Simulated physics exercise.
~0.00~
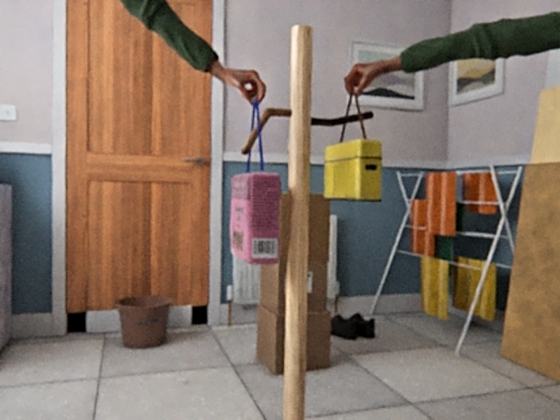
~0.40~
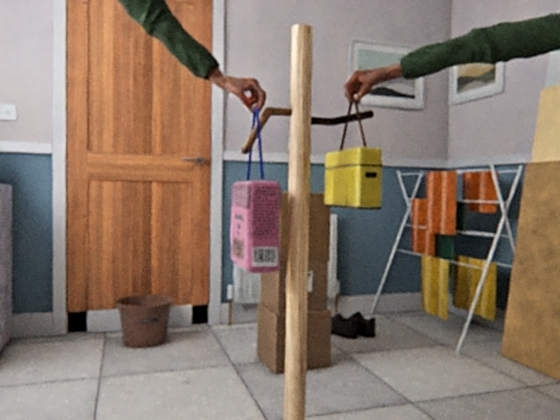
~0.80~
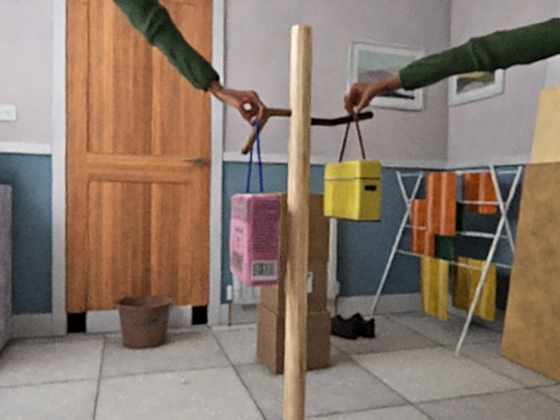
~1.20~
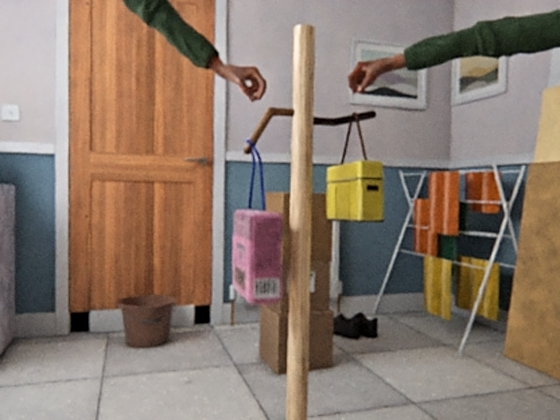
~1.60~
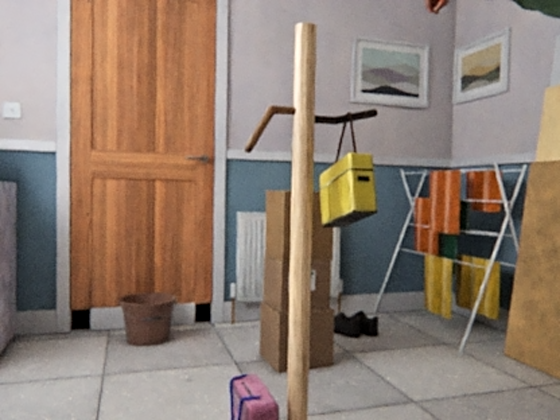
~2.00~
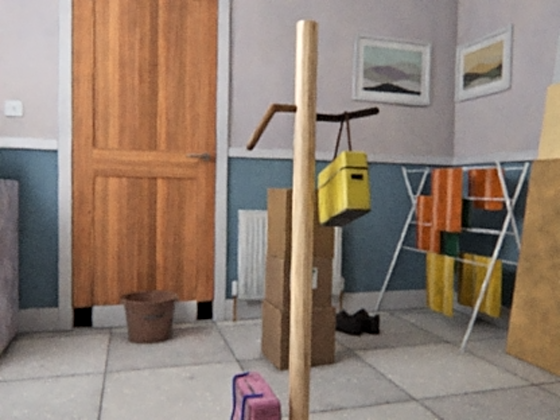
A pink bag, released by a hand, drops to the floor while a yellow case stays hanging.
